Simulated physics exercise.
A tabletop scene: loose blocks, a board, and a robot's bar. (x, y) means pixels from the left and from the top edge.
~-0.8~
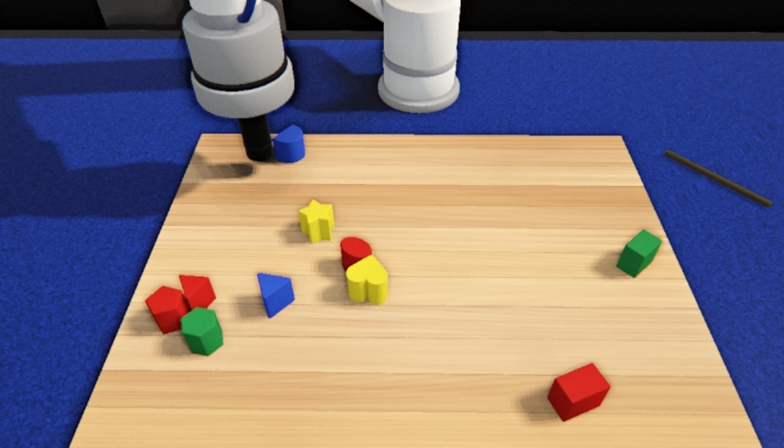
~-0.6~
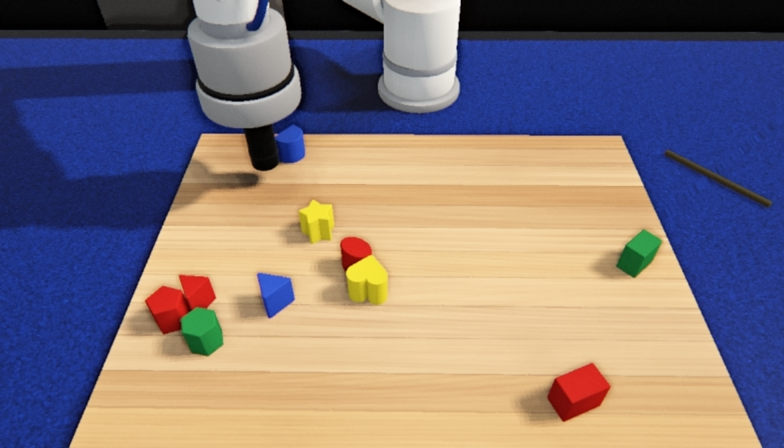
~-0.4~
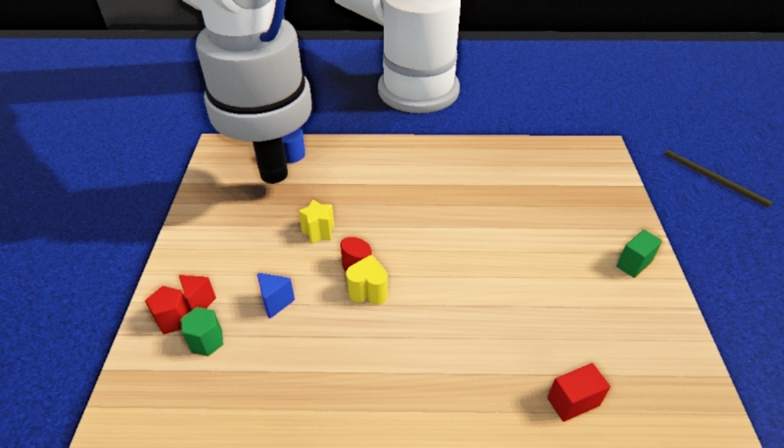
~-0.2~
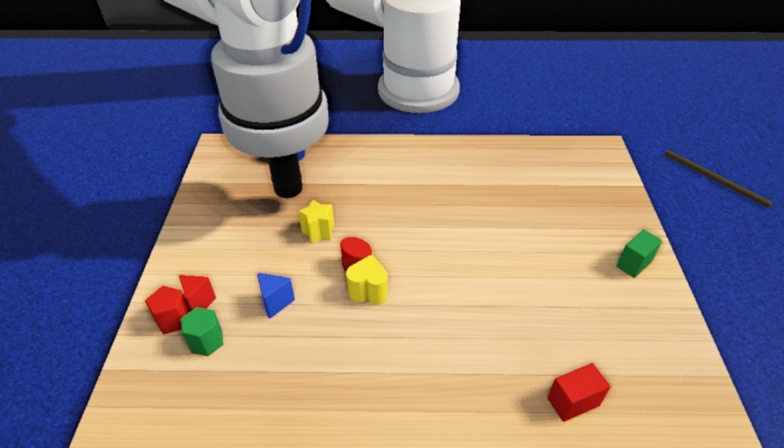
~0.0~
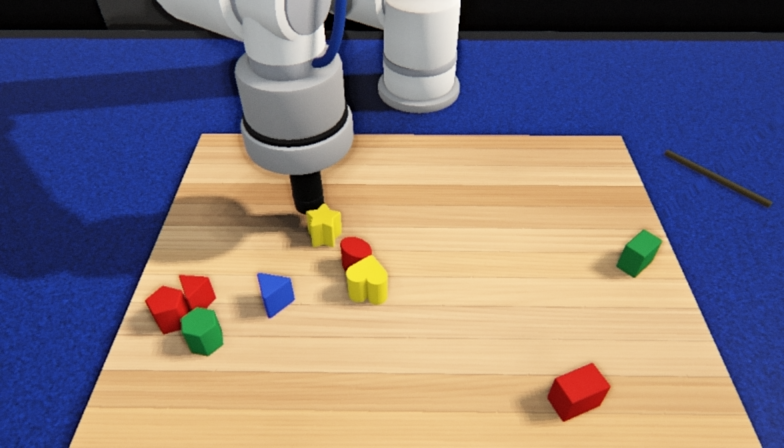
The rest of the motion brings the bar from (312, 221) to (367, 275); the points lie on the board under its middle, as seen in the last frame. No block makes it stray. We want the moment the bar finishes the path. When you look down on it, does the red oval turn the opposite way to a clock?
Yes, I think so.
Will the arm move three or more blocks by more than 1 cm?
Yes, I think so.
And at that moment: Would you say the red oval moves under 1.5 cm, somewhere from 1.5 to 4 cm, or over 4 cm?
Over 4 cm.
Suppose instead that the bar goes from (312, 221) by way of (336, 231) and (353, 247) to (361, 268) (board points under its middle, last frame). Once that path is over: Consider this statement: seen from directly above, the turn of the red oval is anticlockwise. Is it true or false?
The claim holds.
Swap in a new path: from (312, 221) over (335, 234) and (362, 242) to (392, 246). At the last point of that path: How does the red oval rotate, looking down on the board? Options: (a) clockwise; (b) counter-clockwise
My answer is option b.
What follows on the original path. One third of the way, bar (327, 223); yellow star-shaped block (339, 234); red oval (363, 252), turned 15° anticlockwise; yellow heart (371, 274), turned 20° clockwise.
Two thirds of the way, bar (346, 240); yellow star-shaped block (350, 256), turned 25° clockwise; red oval (374, 267), turned 50° anticlockwise; yellow heart (385, 288), turned 30° clockwise.
At the end, bar (366, 259); blue triangle still; yellow star-shaped block (368, 277), turned 30° clockwise; red oval (392, 290), turned 45° anticlockwise; yellow heart (404, 313), turned 25° clockwise.
